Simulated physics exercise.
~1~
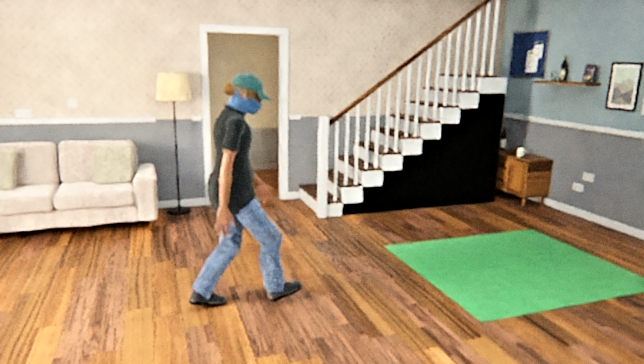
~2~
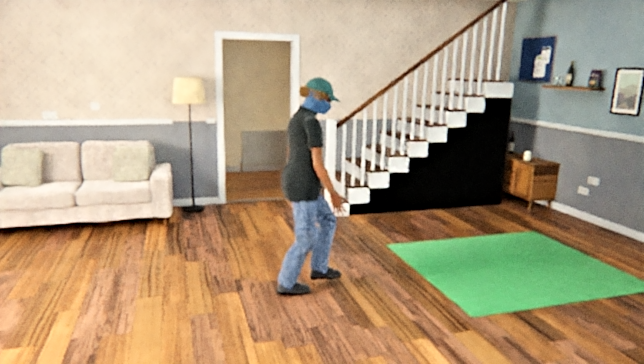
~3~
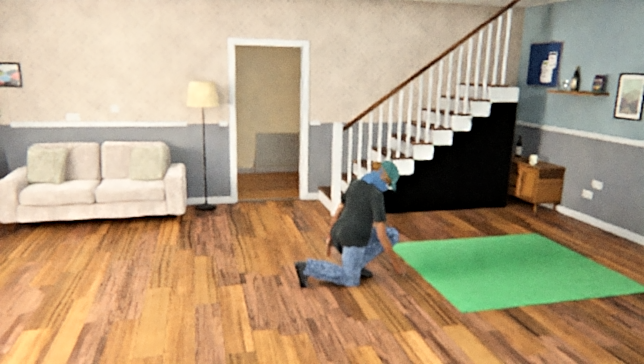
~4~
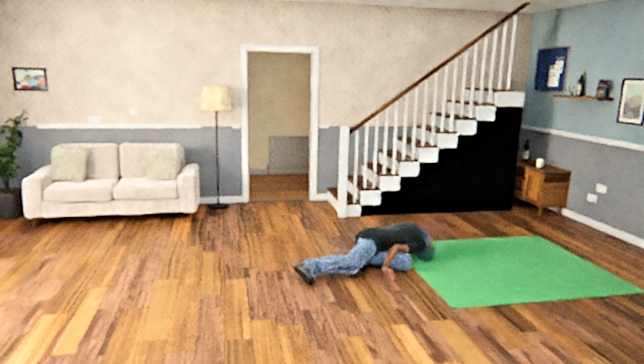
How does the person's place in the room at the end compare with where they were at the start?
At the start the person was upright on the wooden floor, well to the left of the green mat. By the end they were farther right, lying low at the mat's near edge with their head over it.
A person in a teal cap and jeans walked across the wooden floor toward a green mat, sank to their knees, then collapsed forward, ending face down with their head over the mat's near edge and their hips short of it.
